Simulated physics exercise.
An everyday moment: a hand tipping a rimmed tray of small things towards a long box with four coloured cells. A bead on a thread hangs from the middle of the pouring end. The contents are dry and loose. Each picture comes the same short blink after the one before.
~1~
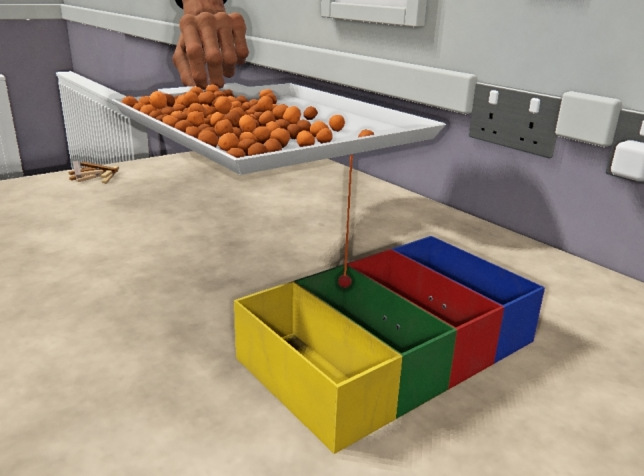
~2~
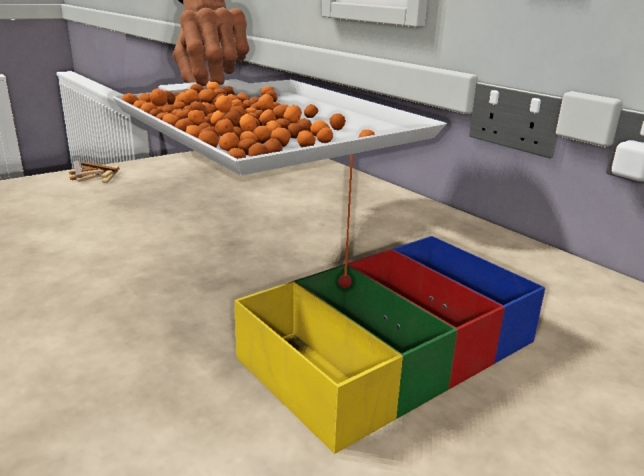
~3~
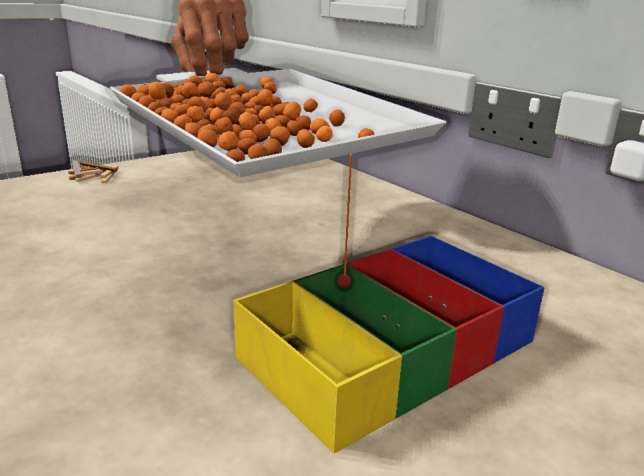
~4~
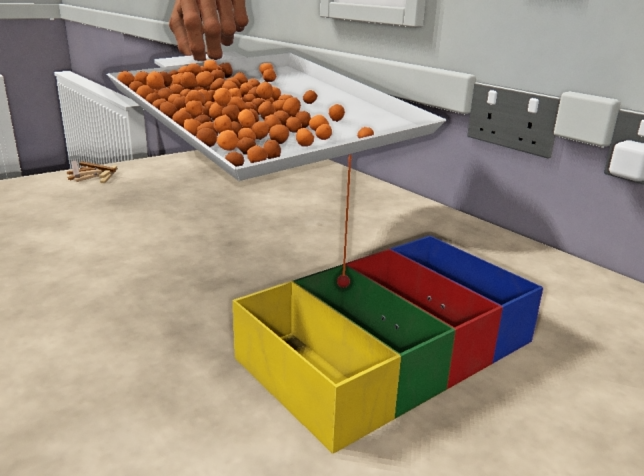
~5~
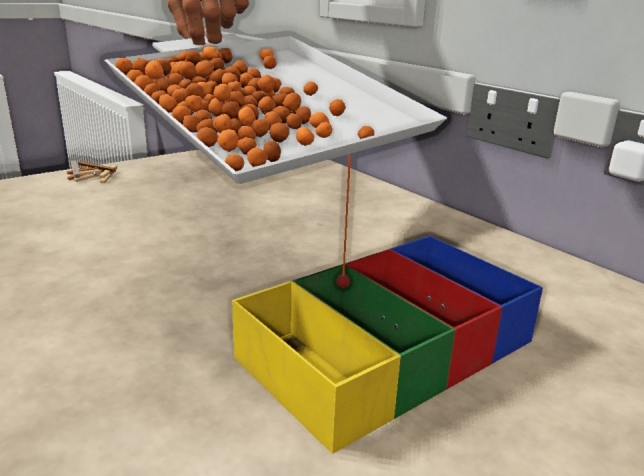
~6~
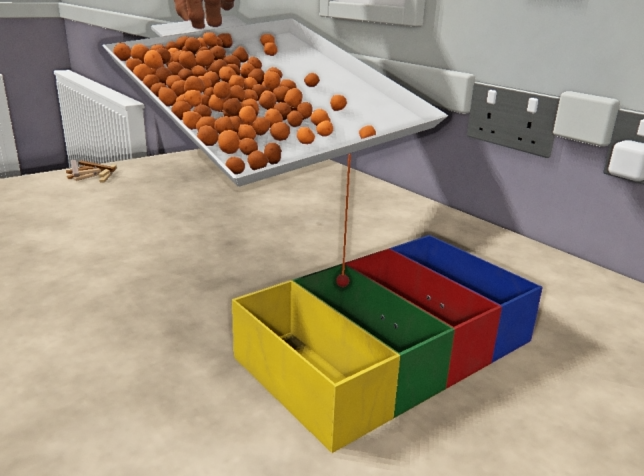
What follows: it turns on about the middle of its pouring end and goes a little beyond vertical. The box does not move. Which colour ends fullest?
Fullest: The yellow cell.
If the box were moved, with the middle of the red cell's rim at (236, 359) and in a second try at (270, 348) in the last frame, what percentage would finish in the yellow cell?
About 0 and 0 per cent.
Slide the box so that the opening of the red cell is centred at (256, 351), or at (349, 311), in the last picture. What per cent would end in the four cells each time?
The first gives 90 %, the second 90 %.
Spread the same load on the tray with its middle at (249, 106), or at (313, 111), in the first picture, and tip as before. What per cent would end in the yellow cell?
First some 40, then 40 per cent.
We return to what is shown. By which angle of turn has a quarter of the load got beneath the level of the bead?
Near 70 degrees.
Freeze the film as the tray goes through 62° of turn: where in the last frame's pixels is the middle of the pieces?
Around (274, 158).
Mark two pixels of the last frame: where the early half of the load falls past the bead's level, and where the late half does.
The first part at (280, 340); the rest at (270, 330).
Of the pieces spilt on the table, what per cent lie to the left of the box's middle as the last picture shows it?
Some 90 per cent.
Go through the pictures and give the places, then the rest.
The first frame shows corners of the pouring end at (240, 156) and (435, 123), level; middle of the load at (223, 121), coated peanuts; bead on its thread at (345, 281); yellow cell at (368, 397); green cell at (426, 367); red cell at (476, 341); blue cell at (520, 319).
The second frame shows corners of the pouring end at (240, 156) and (435, 122), level; middle of the load at (223, 119).
The third frame shows corners of the pouring end at (240, 159) and (435, 121), tipped barely, lowest at the left corner; middle of the load at (222, 113).
The fourth frame shows corners of the pouring end at (239, 163) and (435, 118), tipped a little, lowest at the left corner; middle of the load at (221, 106).
The fifth frame shows corners of the pouring end at (239, 167) and (436, 116), tipped a little, lowest at the left corner; middle of the load at (221, 98).
The sixth frame shows corners of the pouring end at (239, 170) and (437, 113), tipped clearly, lowest at the left corner; middle of the load at (221, 91); yellow cell at (366, 396); green cell at (424, 366); red cell at (474, 341); blue cell at (517, 319).
Soon after the last picture, tray tipped steeply; about two thirds on the tray; a small part in the yellow cell; about a third falling or outside the box.
A little later, tray tipped past a quarter turn; about a third in the yellow cell; a small part in the green cell; about two thirds falling or outside the box.
Later still, tray tipped past a quarter turn; about a third in the yellow cell; a small part in the green cell; about two thirds falling or outside the box.
At rest, tray tipped past a quarter turn; about a third in the yellow cell; a small part in the green cell; none in the red cell; none in the blue cell; about two thirds outside the box.
